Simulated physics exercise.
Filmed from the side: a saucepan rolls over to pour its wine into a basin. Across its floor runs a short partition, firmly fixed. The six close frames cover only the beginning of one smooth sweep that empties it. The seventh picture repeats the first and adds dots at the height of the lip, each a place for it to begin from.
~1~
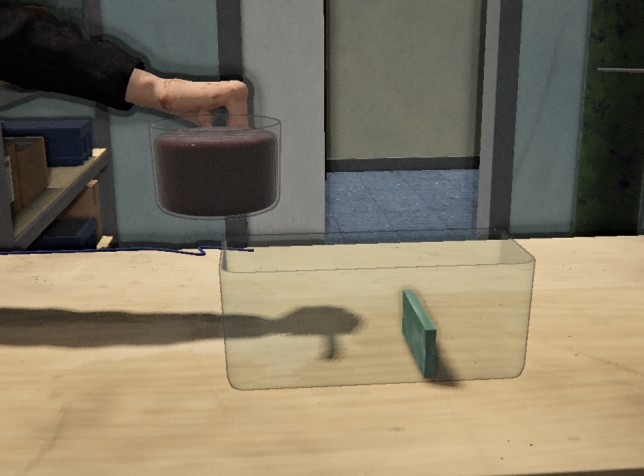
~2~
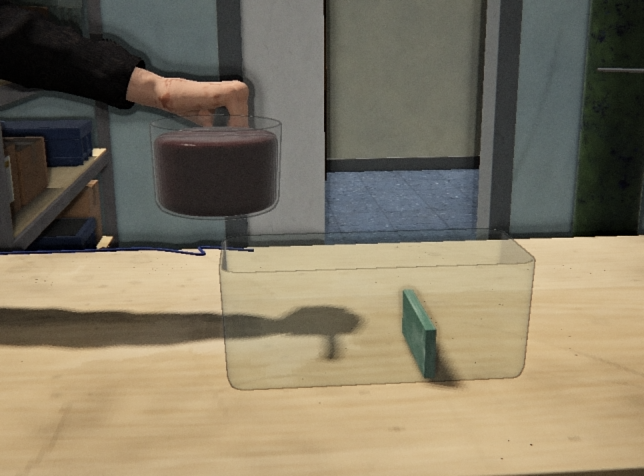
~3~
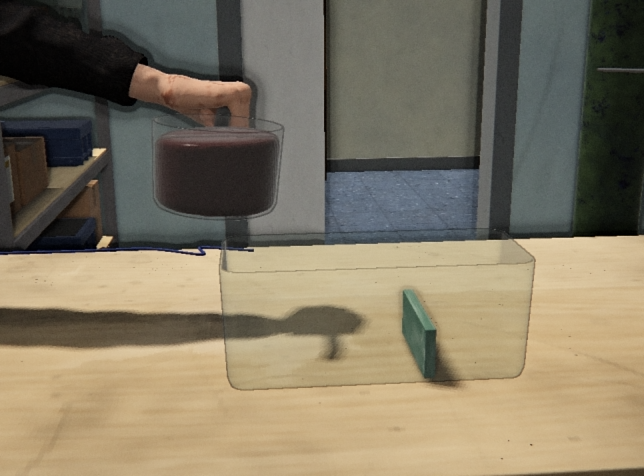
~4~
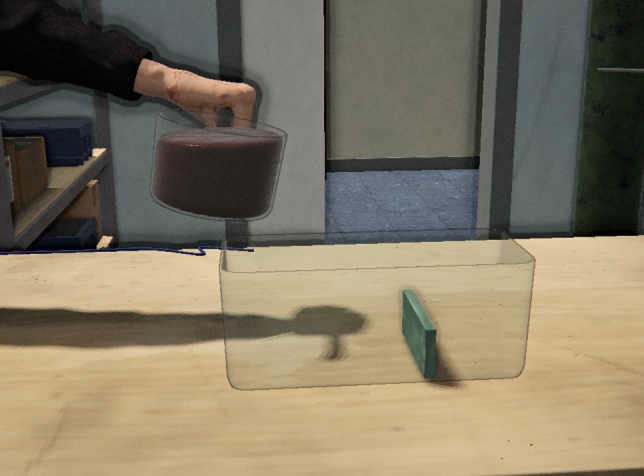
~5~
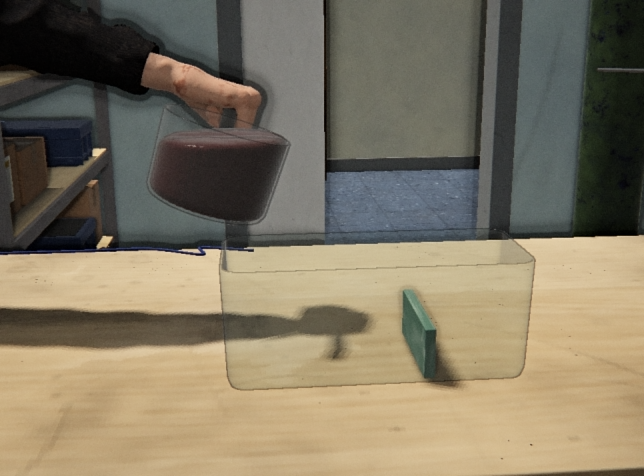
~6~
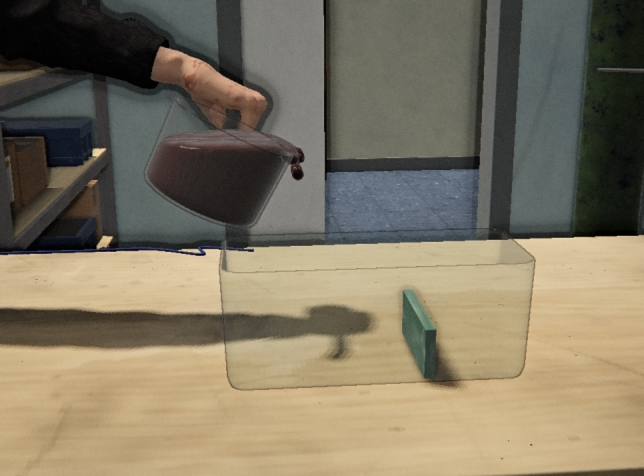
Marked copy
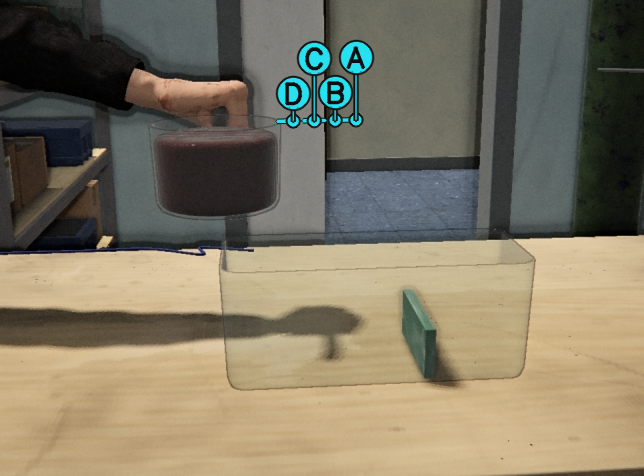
At first, a hand holds a clear container of dark wine upright above the left end of an empty transparent basin with a short green partition on its floor. The hand then tilts the container gradually to the right, until a little wine slips over its lip.
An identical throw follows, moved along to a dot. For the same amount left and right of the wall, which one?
The answer is spot A.
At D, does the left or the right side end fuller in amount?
The left side.
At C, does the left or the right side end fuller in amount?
The left side.
In cyan, A at (356, 119); B at (335, 120); C at (314, 120); D at (293, 121).
With A, about 47 % ends left of the wall and 52 % right of it.
With B, about 80 % ends left of the wall and 20 % right of it.
With C, about 99 % ends left of the wall and 1 % right of it.
With D, about 98 % ends left of the wall and 1 % right of it.
